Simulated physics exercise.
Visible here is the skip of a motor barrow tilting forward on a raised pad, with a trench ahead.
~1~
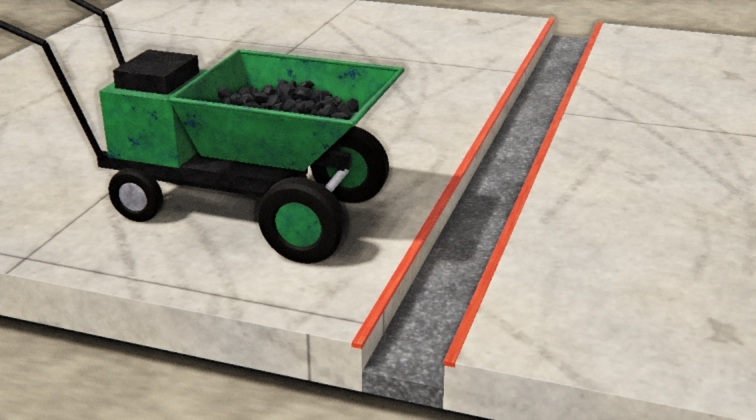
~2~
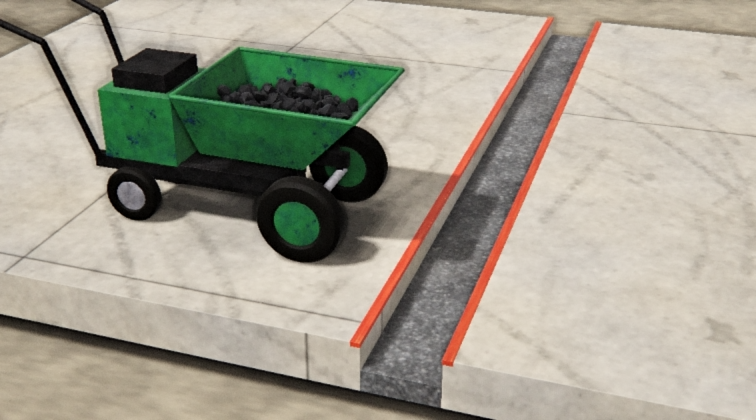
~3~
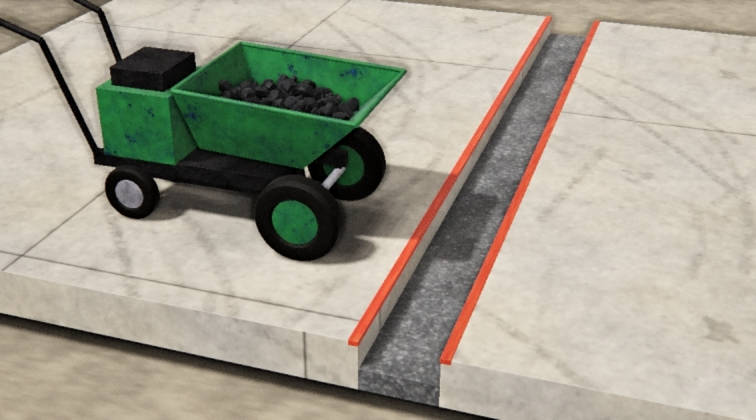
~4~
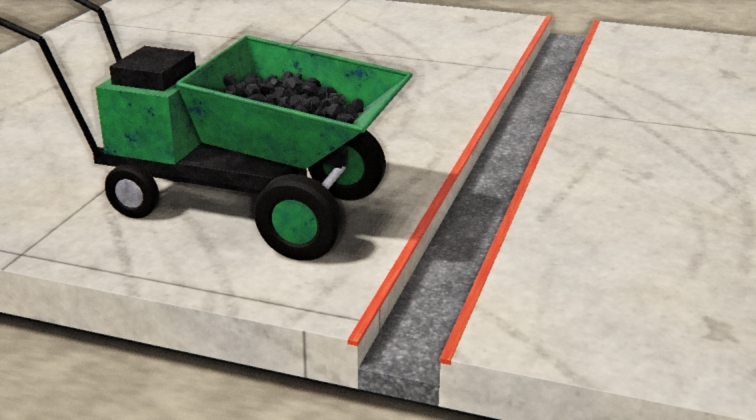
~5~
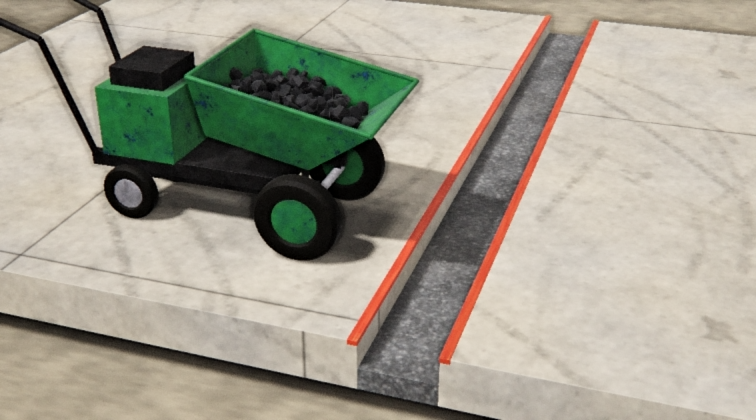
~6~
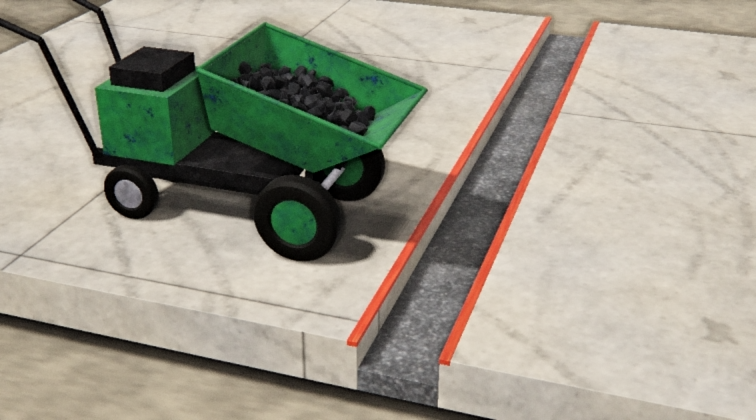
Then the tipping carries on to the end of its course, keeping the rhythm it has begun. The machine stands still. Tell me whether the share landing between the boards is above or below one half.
That share is above one half.
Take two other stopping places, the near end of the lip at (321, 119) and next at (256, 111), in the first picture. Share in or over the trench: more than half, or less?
A majority, then a minority.
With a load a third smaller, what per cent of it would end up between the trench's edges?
It comes to some 90 per cent.
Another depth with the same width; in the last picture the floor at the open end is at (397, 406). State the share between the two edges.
Something like 100 %.
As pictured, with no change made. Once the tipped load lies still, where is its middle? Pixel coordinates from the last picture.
At about (460, 263), give or take.
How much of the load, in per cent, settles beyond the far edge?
Around 5 per cent.
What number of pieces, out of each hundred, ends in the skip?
I'd put it at about 15 per cent.
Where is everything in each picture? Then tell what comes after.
In the first picture, lip of the skip (353, 124), level; top of the load (279, 109), lumps of coal; first edge of the trench (380, 304); far edge (468, 320), the trench over half as wide as the skip, and shallow for its width.
In the second picture, lip of the skip (353, 124), level; top of the load (273, 101).
In the third picture, lip of the skip (356, 125), tipped barely; top of the load (275, 98).
In the fourth picture, lip of the skip (363, 130), tipped a little; top of the load (279, 95).
In the fifth picture, lip of the skip (370, 137), tipped a little; top of the load (259, 88).
In the sixth picture, lip of the skip (380, 147), tipped clearly; top of the load (266, 88); first edge of the trench (375, 302); far edge (463, 319).
Just after the last frame, skip tipped steeply; every one in the skip.
A moment on, skip tipped right over; the larger part in the skip; roughly a quarter in or heaped over the trench; just a few beyond it.
Further on, skip tipped right over; roughly a quarter in the skip; the larger part in or heaped over the trench; about a tenth beyond it.
When it is over, skip tipped right over; roughly a quarter in the skip; the larger part in or heaped over the trench; about a tenth beyond it.
